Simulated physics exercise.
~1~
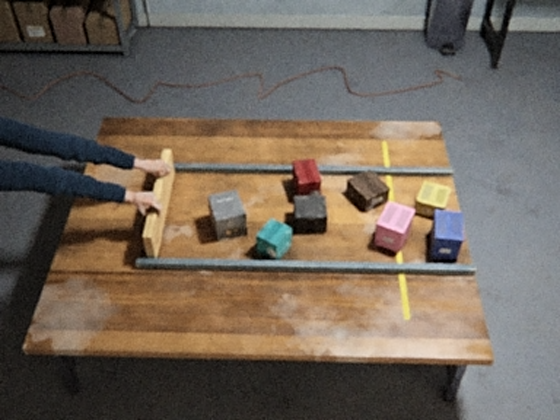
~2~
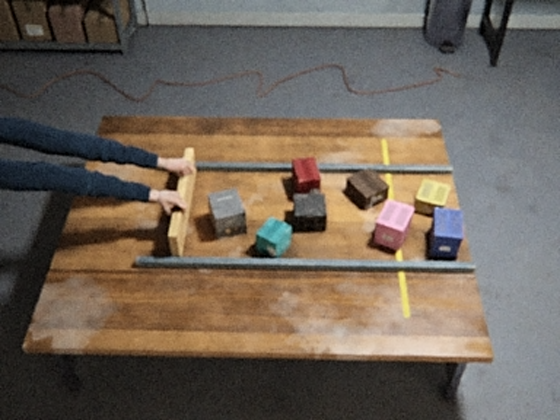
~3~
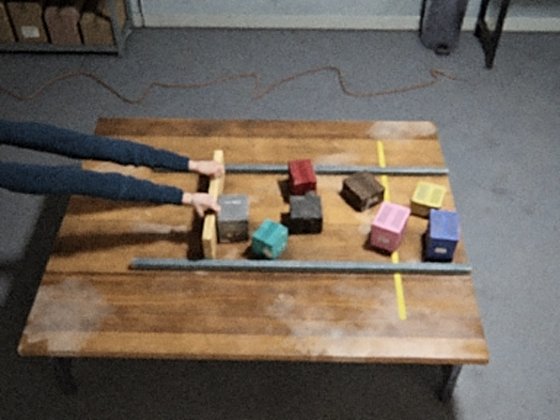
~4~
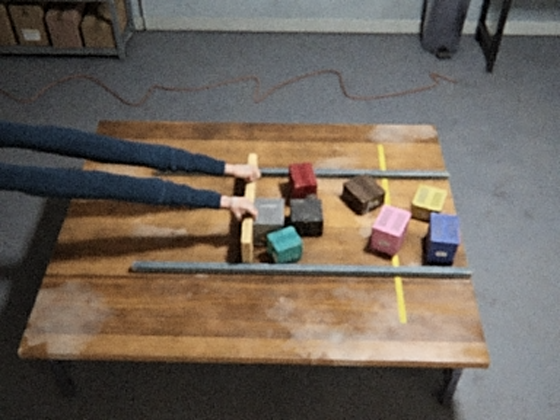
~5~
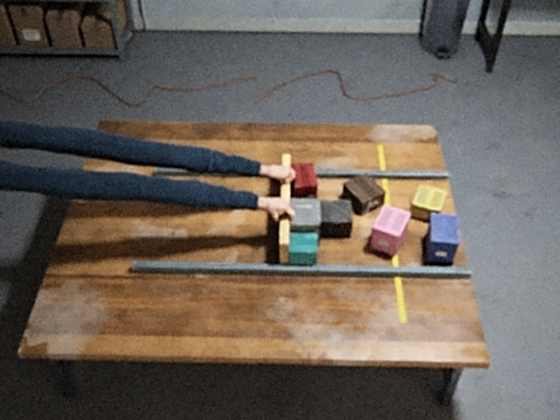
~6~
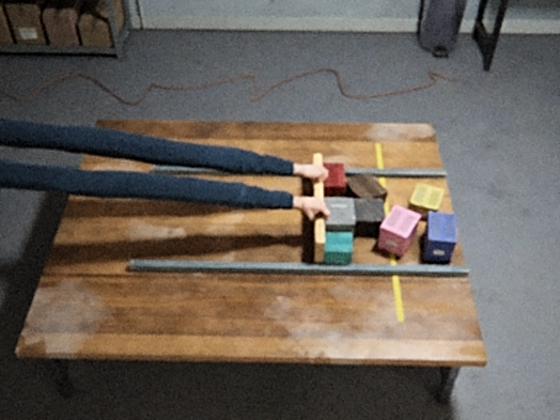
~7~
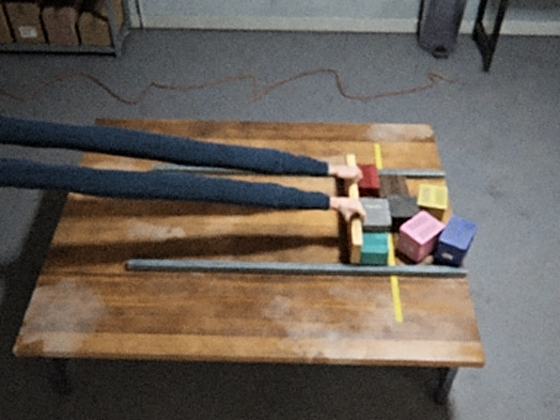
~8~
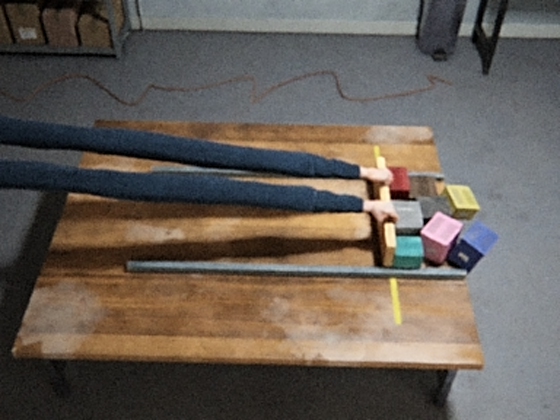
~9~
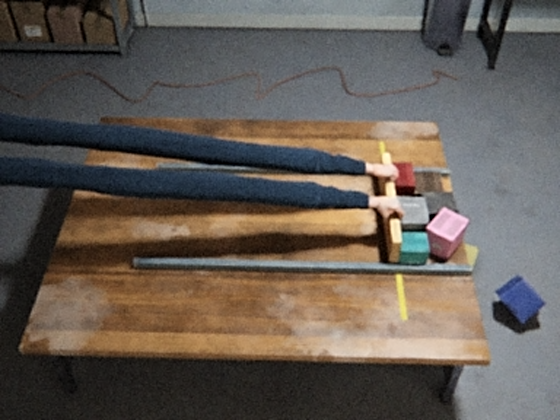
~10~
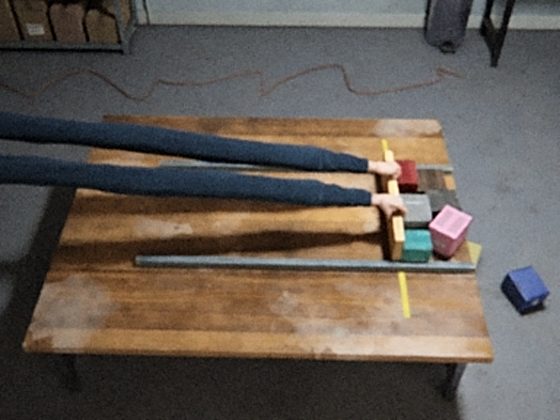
Wooden plank pushed right by two hands, gathering coloured boxes toward the table's edge, the blue one ending on the floor.
